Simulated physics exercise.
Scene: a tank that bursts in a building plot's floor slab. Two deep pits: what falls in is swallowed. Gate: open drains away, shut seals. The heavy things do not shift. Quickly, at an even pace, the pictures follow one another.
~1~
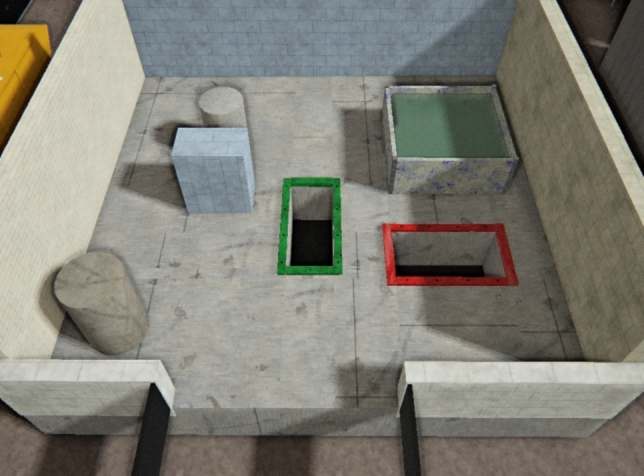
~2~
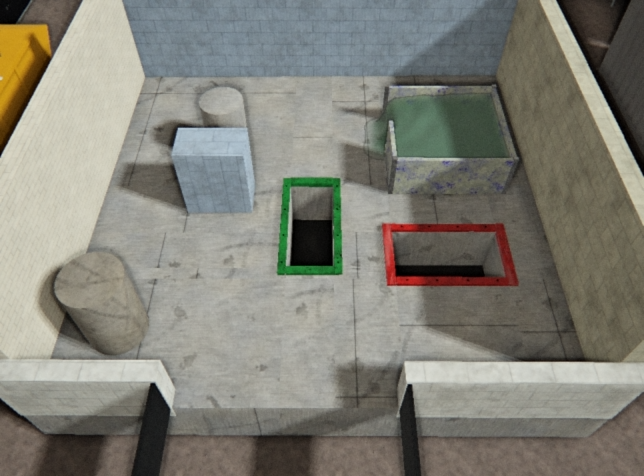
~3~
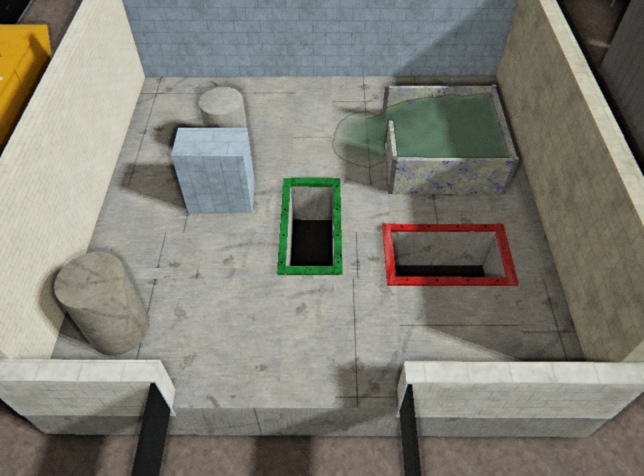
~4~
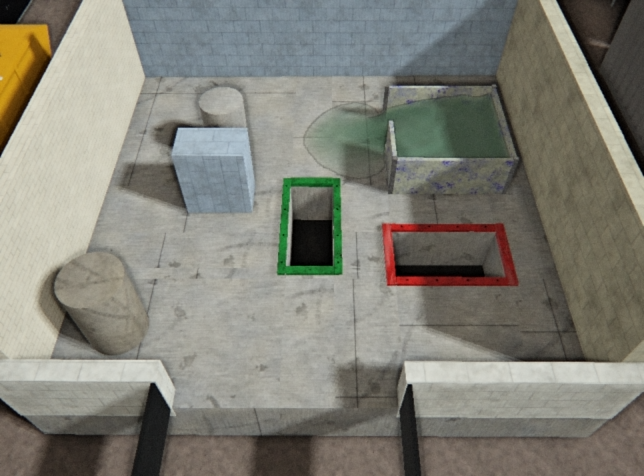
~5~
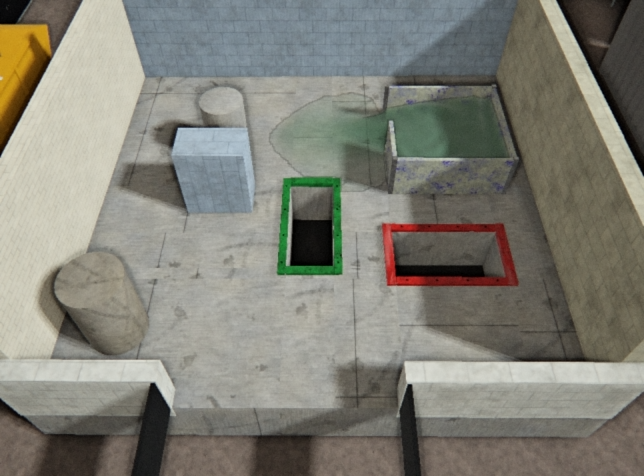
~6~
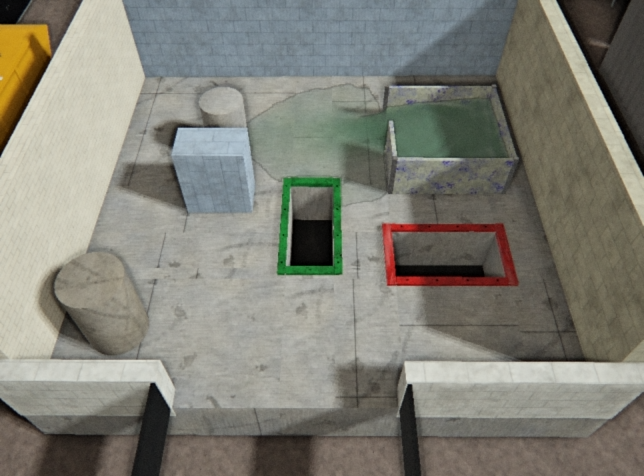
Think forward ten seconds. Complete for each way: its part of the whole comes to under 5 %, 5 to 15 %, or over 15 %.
The gate's part comes to 5 to 15 %; the green pit's part comes to under 5 %; the red pit's part comes to under 5 %.
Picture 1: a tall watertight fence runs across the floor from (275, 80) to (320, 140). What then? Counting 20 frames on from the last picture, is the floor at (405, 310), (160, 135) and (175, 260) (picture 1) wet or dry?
The first location is not reached, the second is soaked through, and the third is not reached.
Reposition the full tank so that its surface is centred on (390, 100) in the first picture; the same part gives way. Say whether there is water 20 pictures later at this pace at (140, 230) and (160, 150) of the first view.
The first spot ends up waterlogged, while the second ends up waterlogged.
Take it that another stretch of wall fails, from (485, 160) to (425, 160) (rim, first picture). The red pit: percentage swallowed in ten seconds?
About 65 percent ends up in the red pit, by my reckoning.
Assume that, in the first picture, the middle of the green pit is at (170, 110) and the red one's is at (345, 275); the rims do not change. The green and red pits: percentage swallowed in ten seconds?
Green has 45 parts of a hundred and red has 0.
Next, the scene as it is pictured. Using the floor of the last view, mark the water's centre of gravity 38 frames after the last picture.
Estimate: (255, 162).
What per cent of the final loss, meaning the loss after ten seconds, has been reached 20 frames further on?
Result, approximate: 10 per cent.
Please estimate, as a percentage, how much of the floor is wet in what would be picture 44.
That comes to about 50 per cent.
A moment on, water covers 25 % of the floor; the gate 0 %, the green pit 0 %, the red pit 0 %.
Next, water covers 35 % of the floor; the gate 0 %, the green pit 1 %, the red pit 0 %.
Then, water covers 35 % of the floor; the gate 0 %, the green pit 1 %, the red pit 0 %.
Later, water covers 50 % of the floor; the gate 0 %, the green pit 1 %, the red pit 0 %.
In the end, water covers 75 % of the floor; the gate 8 %, the green pit 1 %, the red pit 0 %.
